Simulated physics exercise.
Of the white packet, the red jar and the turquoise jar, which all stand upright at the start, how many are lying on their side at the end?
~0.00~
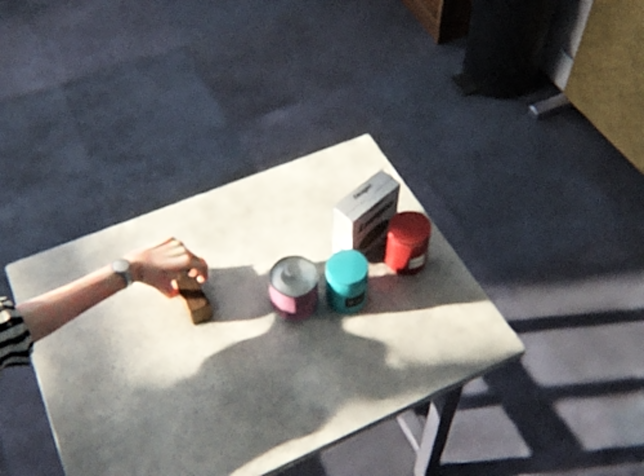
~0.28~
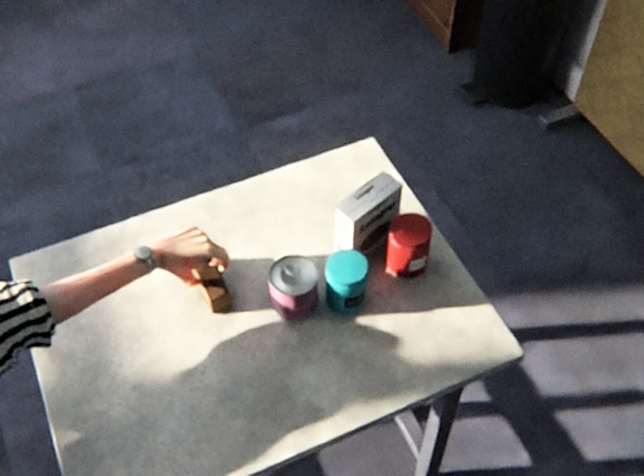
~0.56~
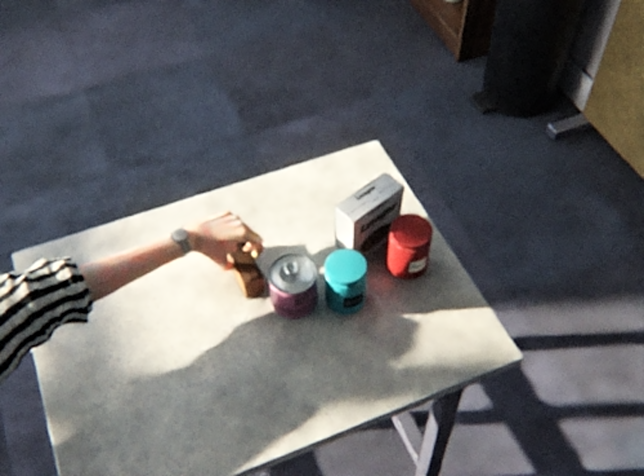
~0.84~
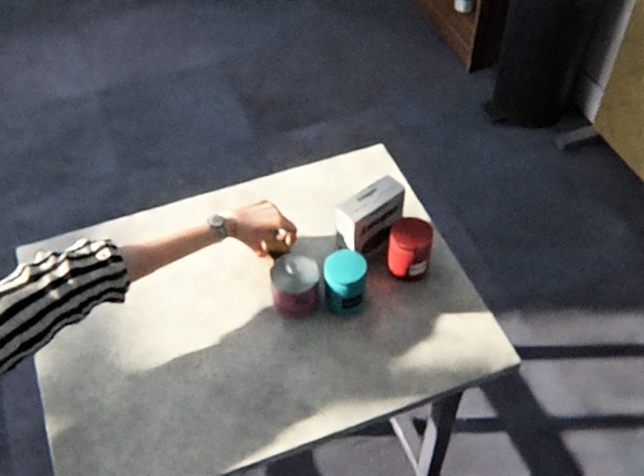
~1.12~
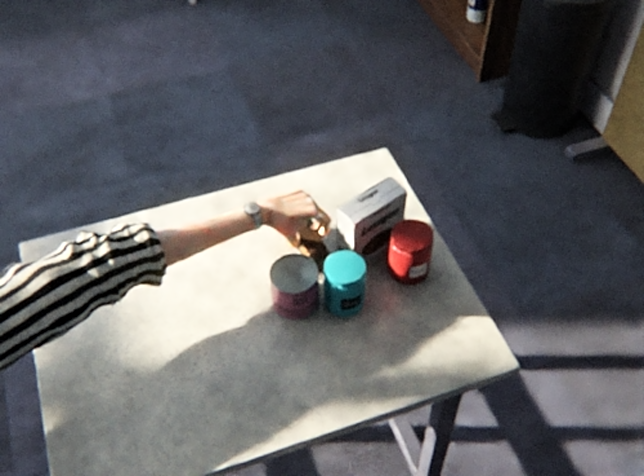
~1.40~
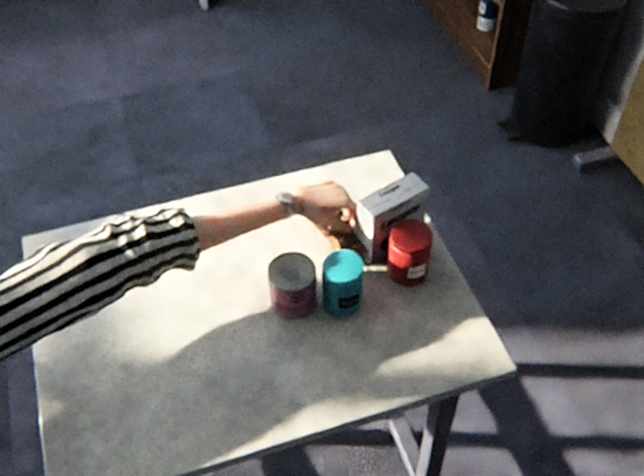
None of them are lying on their side; the white packet, the red jar and the turquoise jar all still stand upright on the table.
